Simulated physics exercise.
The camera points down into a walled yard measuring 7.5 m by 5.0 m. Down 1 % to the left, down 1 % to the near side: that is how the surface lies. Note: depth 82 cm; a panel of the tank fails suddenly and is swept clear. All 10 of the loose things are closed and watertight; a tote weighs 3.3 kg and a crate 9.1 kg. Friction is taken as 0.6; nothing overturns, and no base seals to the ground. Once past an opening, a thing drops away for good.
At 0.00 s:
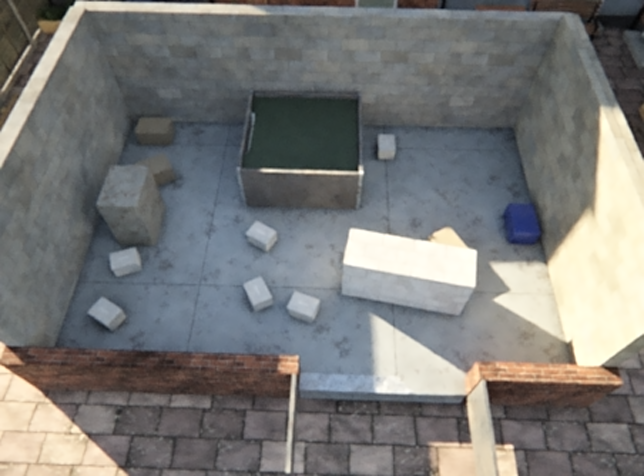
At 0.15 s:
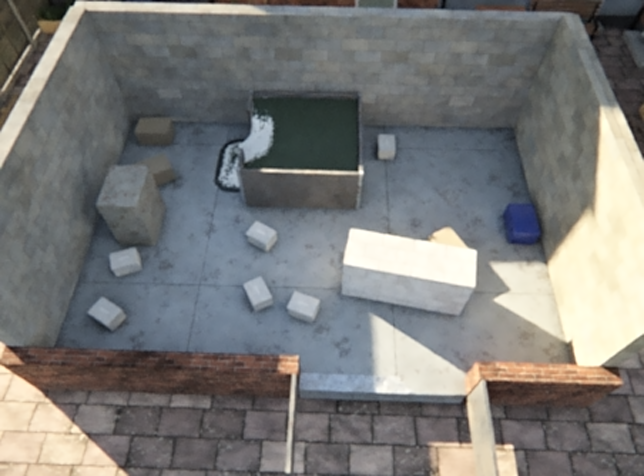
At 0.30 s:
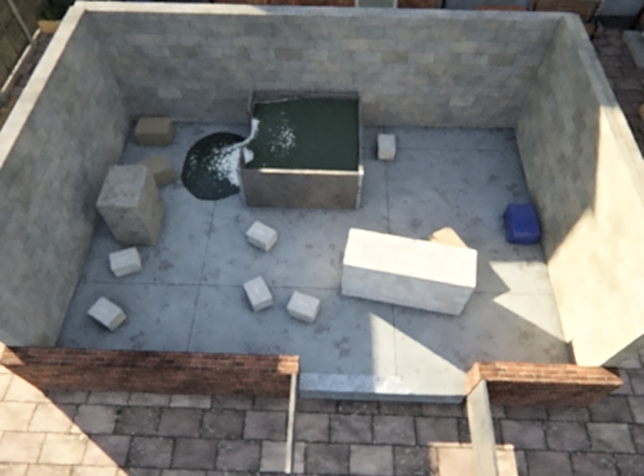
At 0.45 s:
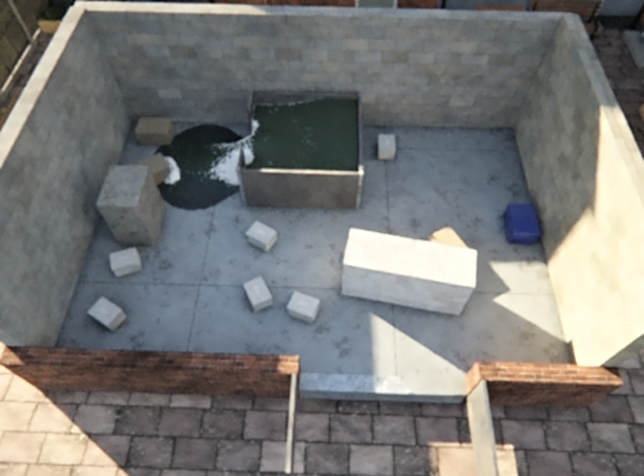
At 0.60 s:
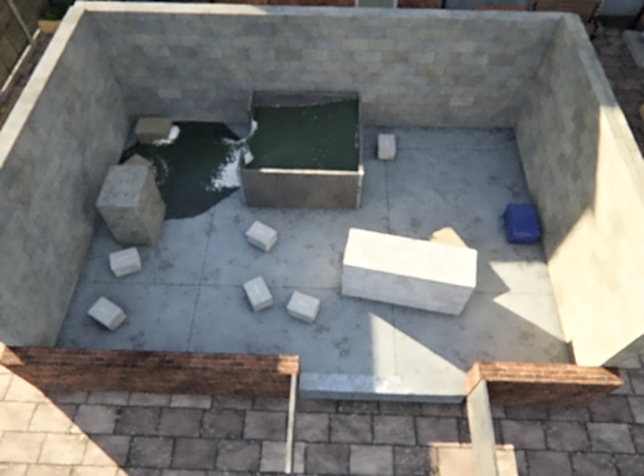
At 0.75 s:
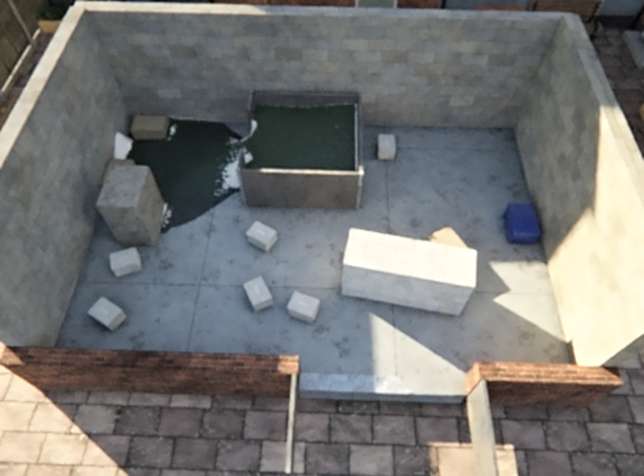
In a walled yard, dark water pours from a tank's left side and spreads around nearby blocks.
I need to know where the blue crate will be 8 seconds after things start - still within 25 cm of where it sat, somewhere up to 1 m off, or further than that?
Still within 25 cm of where it sat.
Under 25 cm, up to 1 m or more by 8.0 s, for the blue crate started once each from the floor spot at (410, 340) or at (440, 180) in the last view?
In turn: It travels far; it barely shifts.
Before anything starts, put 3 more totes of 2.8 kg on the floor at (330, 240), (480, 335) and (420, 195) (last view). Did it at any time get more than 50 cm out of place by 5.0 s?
So that's within the threshold, within the threshold and within the threshold, in that sequence.
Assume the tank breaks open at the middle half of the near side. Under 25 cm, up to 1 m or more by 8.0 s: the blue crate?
Afterwards the blue crate stays almost motionless.
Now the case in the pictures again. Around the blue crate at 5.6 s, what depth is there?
Close to 0 centimetres.
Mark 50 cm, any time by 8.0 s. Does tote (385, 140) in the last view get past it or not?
Answer: Not far enough.
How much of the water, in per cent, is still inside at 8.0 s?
94 % or so.
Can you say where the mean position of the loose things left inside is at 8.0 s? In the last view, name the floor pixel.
Around (387, 242).
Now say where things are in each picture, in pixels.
The first frame shows the blue crate at (524, 218) rests on the ground; water covers 3.4 m2; 0 of 10 have shifted.
The second frame shows the blue crate at (524, 218) rests on the ground; 4.1 m2 under water; 0 of 10 have shifted.
The third frame shows the blue crate at (524, 218), on the bottom; 5.0 m2 under water; 0 of 10 have shifted.
The fourth frame shows the blue crate at (524, 218) rests on the ground; water covers 6.1 m2; 0 of 10 have shifted.
The fifth frame shows the blue crate at (524, 218) rests on the ground; 7.2 m2 under water; 1 of 10 have shifted.
The sixth frame shows the blue crate at (524, 218) rests on the ground; water covers 8.2 m2; 2 of 10 have shifted.
After 1.6 s the blue crate is near (524, 218), 0.0 m from its start, aground; 0 of 10 are out; 2 afloat.
After 3.6 s the blue crate is near (524, 218), 0.0 m from its start, aground; 0 of 10 are out; 4 afloat.
After 5.6 s the blue crate is near (524, 218), 0.0 m from its start, aground; 0 of 10 are out; 5 afloat.
After 8.0 s the blue crate is near (524, 218), 0.0 m from its start, aground; 1 of 10 are out; 6 afloat.
